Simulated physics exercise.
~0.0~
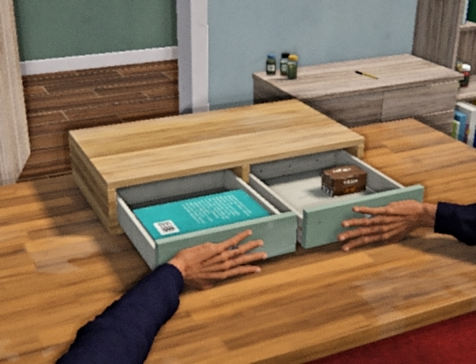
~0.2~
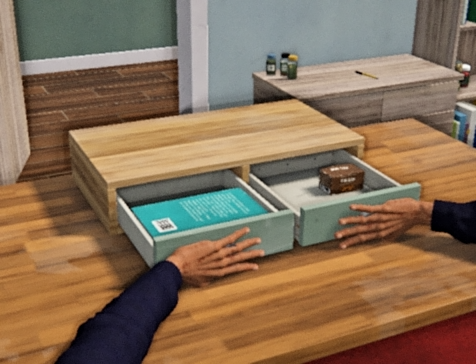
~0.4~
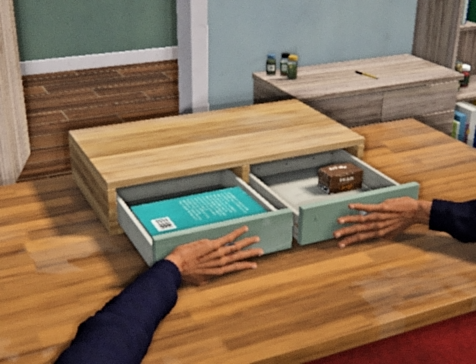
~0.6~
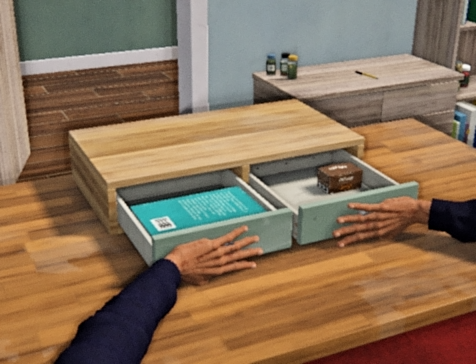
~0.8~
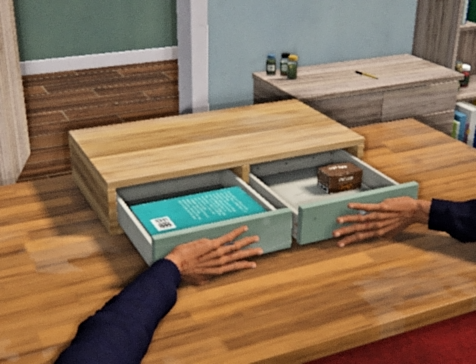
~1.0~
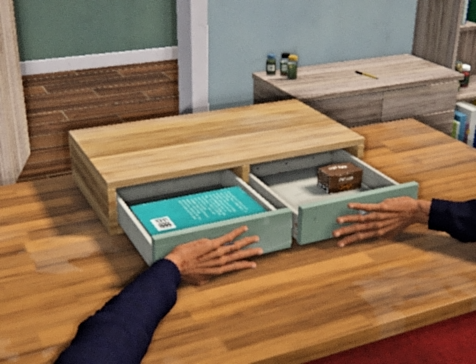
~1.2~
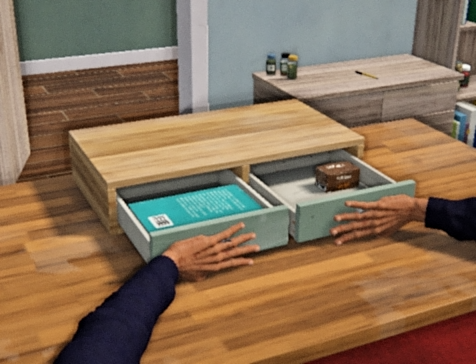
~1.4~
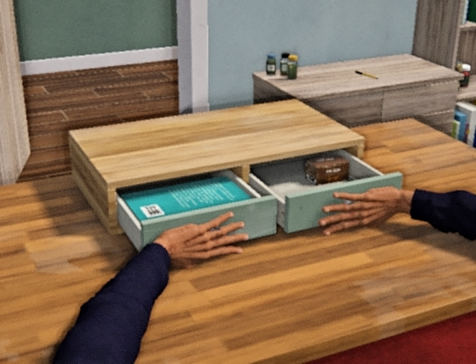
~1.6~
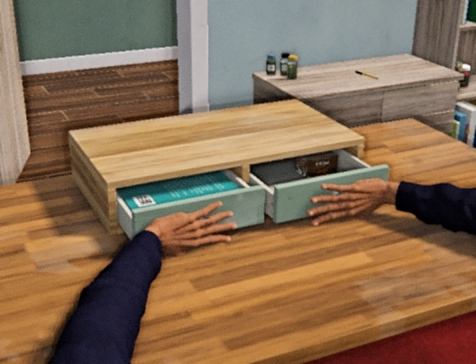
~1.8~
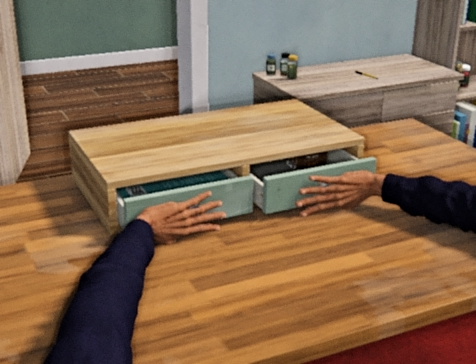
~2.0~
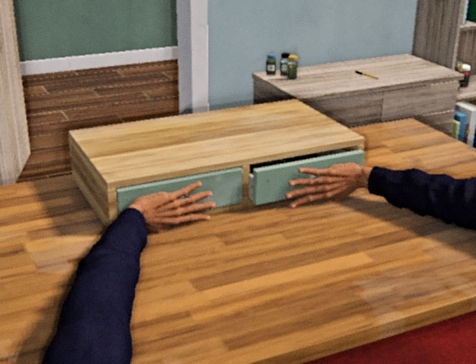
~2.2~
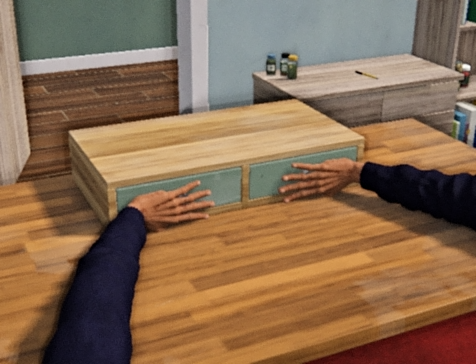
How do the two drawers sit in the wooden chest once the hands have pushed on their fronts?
Both the left and the right drawer end fully closed, with their green fronts flush with the chest.
